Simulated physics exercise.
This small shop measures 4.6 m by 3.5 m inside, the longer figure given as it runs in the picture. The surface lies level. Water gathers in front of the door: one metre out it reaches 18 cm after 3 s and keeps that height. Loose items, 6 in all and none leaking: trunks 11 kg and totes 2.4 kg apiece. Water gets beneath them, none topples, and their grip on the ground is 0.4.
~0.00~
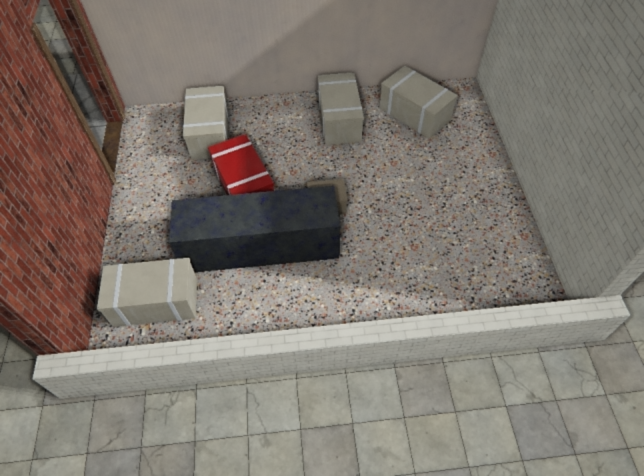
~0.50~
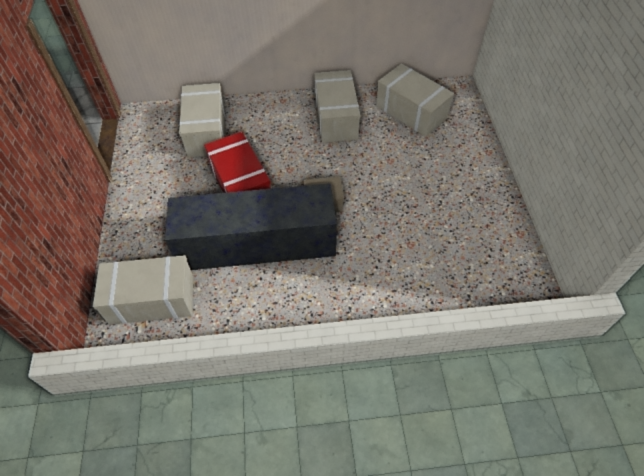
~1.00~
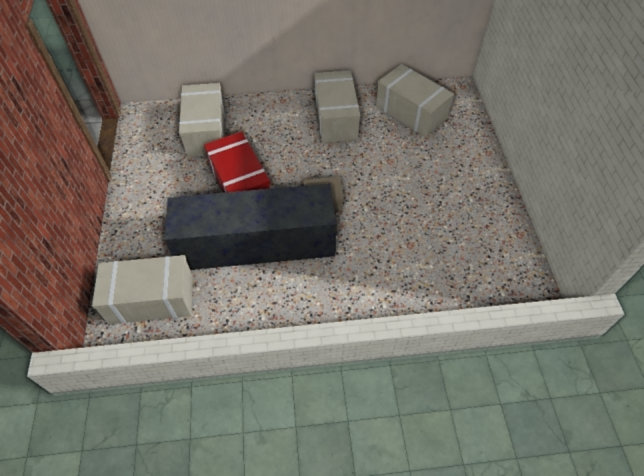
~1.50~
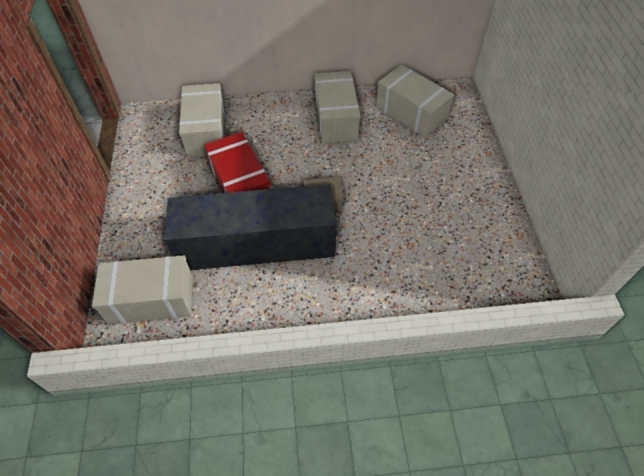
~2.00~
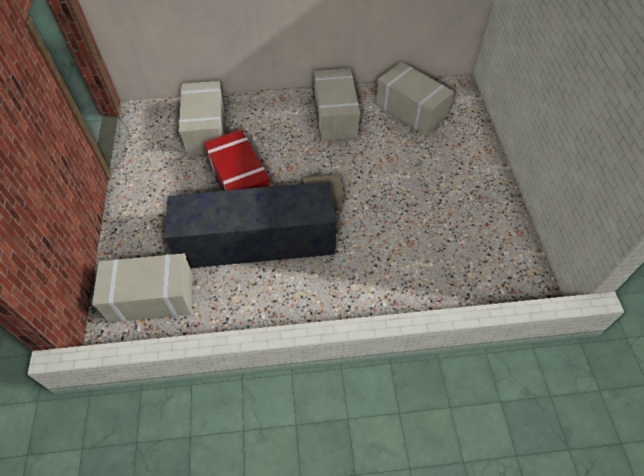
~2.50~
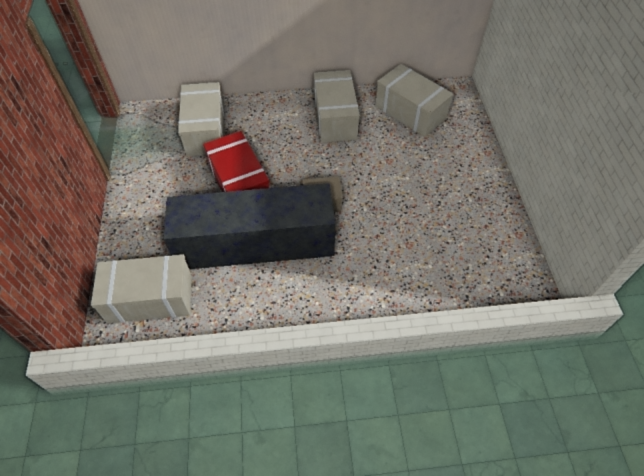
In a small walled room with a pebbled floor, pale boxes, a red one and a long dark block stay still while greenish water covers the paving outside, then begins to spread in through the doorway at left.
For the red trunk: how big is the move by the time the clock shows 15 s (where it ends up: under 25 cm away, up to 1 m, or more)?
Red trunk ends far away.
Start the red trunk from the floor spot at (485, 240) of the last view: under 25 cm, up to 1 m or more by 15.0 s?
It travels far.
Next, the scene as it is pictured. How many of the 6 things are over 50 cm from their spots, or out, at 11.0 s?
By then 5.
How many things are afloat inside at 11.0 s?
5 of them.
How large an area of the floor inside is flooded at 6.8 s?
Some 12.0 m2.
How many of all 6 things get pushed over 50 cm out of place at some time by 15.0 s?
6 of them.
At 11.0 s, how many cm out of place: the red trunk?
About 250 cm.
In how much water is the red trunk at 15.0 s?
About 10 cm.
After 3.5 s the red trunk is near (235, 161), 0.0 m from its start, aground; 0 afloat.
After 6.8 s the red trunk is near (471, 192), 2.5 m from its start, aground; 4 afloat.
After 11.0 s the red trunk is near (444, 275), 2.5 m from its start, afloat; 5 afloat.
After 15.0 s the red trunk is near (117, 292), 1.8 m from its start, afloat; 6 afloat.
